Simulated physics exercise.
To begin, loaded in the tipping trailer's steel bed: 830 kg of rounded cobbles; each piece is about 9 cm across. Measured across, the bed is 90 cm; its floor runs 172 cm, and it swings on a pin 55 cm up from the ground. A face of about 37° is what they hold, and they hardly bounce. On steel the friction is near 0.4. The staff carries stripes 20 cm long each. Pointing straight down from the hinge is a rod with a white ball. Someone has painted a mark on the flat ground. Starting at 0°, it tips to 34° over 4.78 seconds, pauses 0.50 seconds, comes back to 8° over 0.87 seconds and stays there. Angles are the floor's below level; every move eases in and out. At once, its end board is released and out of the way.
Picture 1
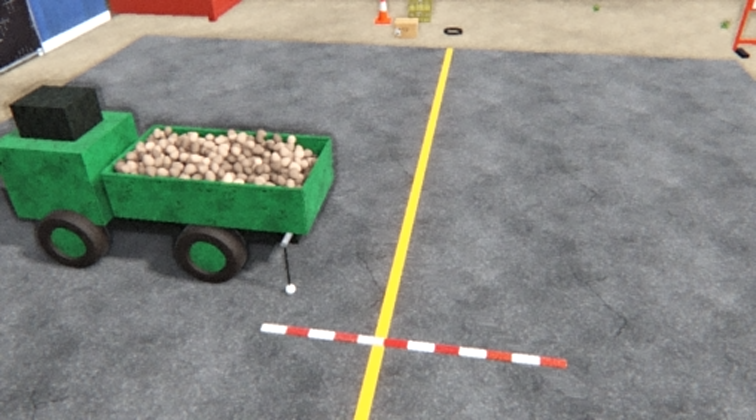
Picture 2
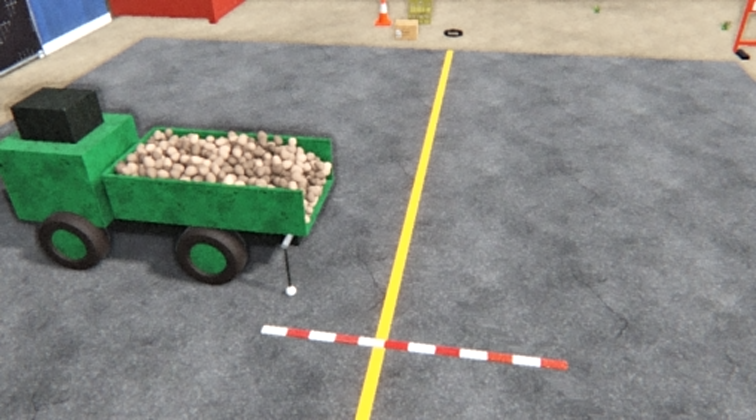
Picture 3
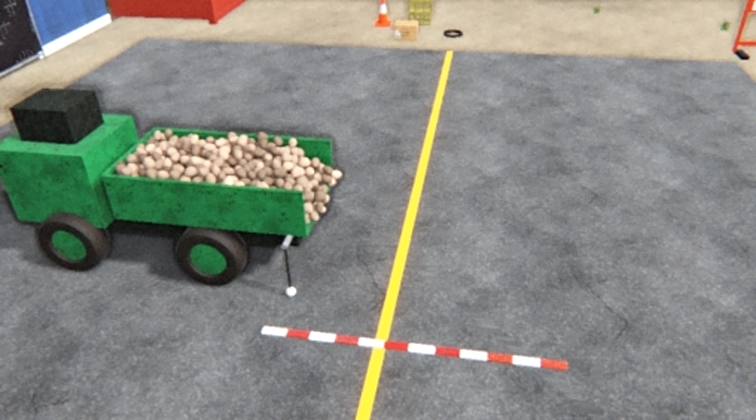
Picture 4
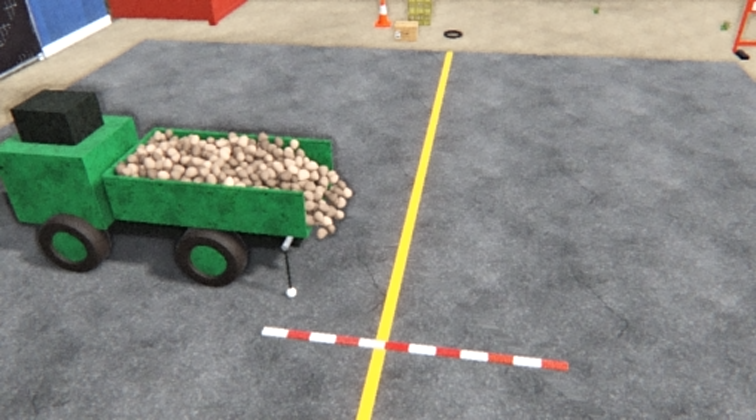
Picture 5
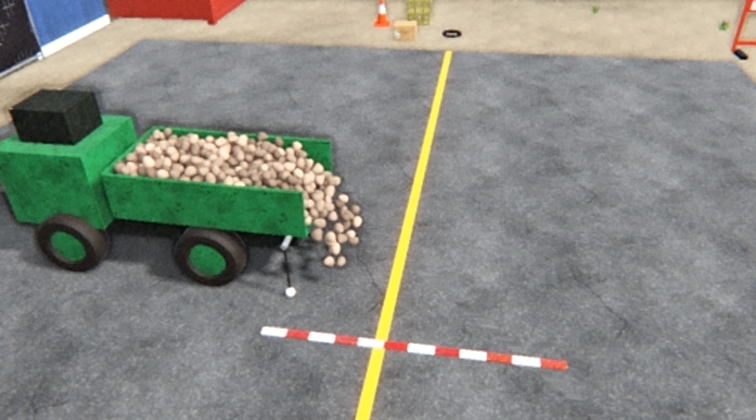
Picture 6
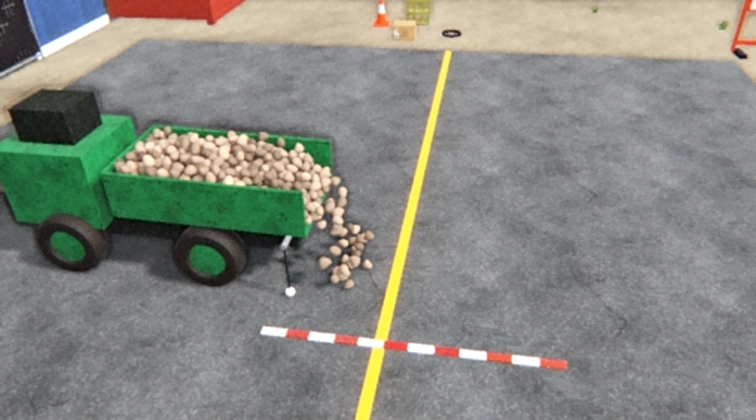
On a grey yard, brown lumps slipping from the open right end of a green trailer's bed and dropping to the ground.
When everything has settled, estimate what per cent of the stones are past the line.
About 30 per cent of the stones finish there.
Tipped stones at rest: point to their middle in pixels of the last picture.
I'd put it close to (376, 257).
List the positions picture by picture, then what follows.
The bed is at 0°, its lip at (306, 234); the top of the load is at (201, 143), in the first frame.
The bed is at 0°, its lip at (307, 236); the top of the load is at (202, 144), in the second frame.
Lip at (307, 236), floor tilted 0°, highest stones at (202, 145); 2 % has left, in the third frame.
The bed is at 1°, its lip at (307, 237); the top of the load is at (203, 146); 3 % has left, in the fourth frame.
Lip at (306, 237), floor tilted 1°, highest stones at (191, 144); 4 % has left, in the fifth frame.
The bed is at 1°, its lip at (306, 237); the top of the load is at (191, 143); 5 % has left, in the sixth frame.
A little later the floor is at 29°; 43 % in the bed, 47 % short of the line, 10 % past the line; the foremost stones are at (451, 277).
Then the floor is at 34°; 0 % in the bed, 68 % short of the line, 31 % past the line; the foremost stones are at (473, 284).
Later still the floor is at 8°; 0 % in the bed, 68 % short of the line, 32 % past the line; the foremost stones are at (478, 274).
In the end the floor is at 8°; 0 % in the bed, 68 % short of the line, 32 % past the line; the foremost stones are at (478, 274).
